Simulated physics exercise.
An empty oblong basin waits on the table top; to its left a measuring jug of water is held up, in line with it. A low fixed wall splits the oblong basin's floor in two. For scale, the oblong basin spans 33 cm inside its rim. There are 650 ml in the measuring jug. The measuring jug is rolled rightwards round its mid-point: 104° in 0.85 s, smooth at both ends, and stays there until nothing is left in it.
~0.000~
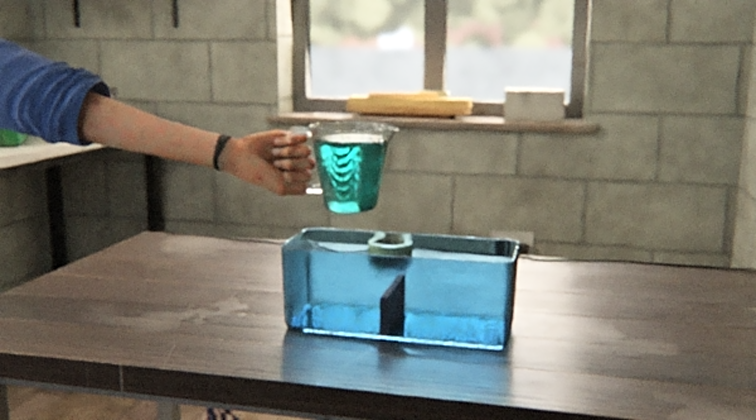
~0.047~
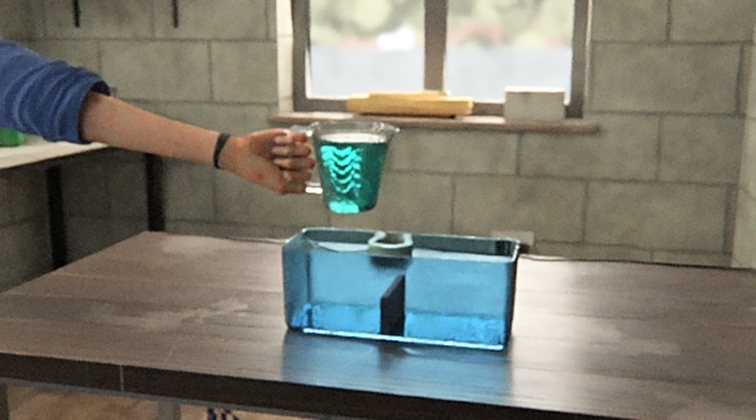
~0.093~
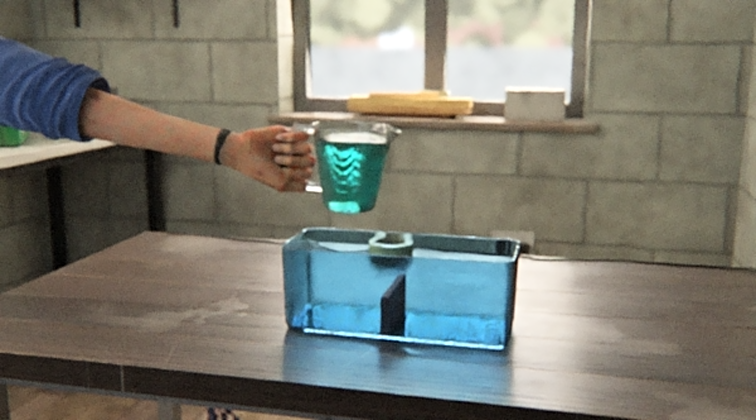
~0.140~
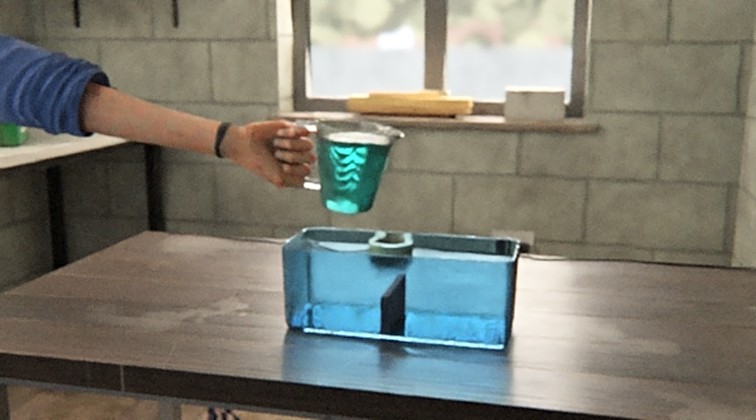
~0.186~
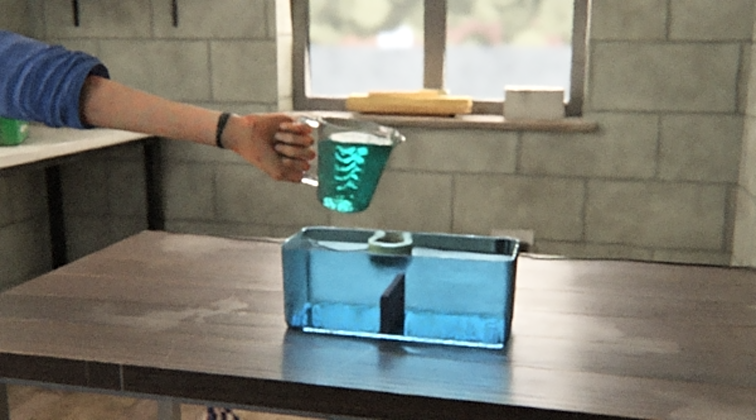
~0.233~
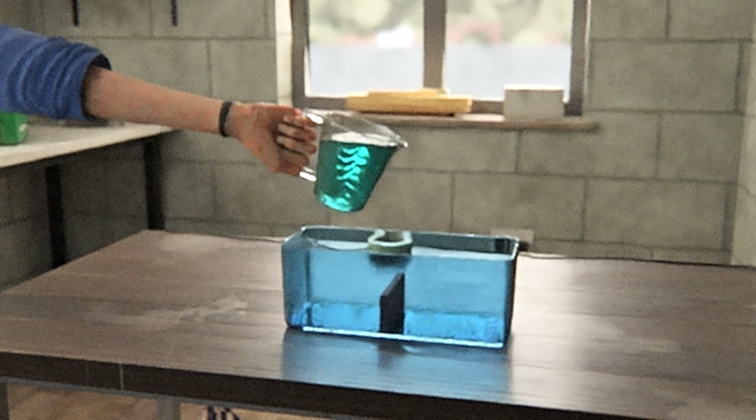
Above an oblong basin on a table, a hand gradually tilts a measuring jug rightwards.
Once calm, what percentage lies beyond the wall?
The far part has some 99 per cent.
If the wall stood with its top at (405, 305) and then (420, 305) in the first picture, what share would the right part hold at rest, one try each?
First 90, then 80 per cent.
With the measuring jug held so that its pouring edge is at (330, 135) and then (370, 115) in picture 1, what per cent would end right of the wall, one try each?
In turn about 5 and 90 per cent.
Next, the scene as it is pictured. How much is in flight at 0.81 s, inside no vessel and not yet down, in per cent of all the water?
Near 10 in a hundred.
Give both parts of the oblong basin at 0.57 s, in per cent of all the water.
Some 0 per cent left and 14 right.
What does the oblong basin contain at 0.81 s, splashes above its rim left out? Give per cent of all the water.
About 76 per cent.
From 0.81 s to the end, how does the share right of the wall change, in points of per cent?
The share moves up, by some 24 per cent.
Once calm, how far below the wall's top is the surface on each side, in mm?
Left about 58 mm, right about 30 mm.
By 0.57 s the tilt is 78° and 65 per cent is still to pour, 0 is left of the wall and 14 right of it.
By 0.81 s the tilt is 104° and 13 per cent is still to pour, 0 is left of the wall and 76 right of it.
By 1.07 s the tilt is 104° and 0 per cent is still to pour, 1 is left of the wall and 98 right of it.
By 1.35 s the tilt is 104° and 0 per cent is still to pour, 1 is left of the wall and 99 right of it.
At rest 1 per cent lies left of the wall, 99 right of it and 0 outside.
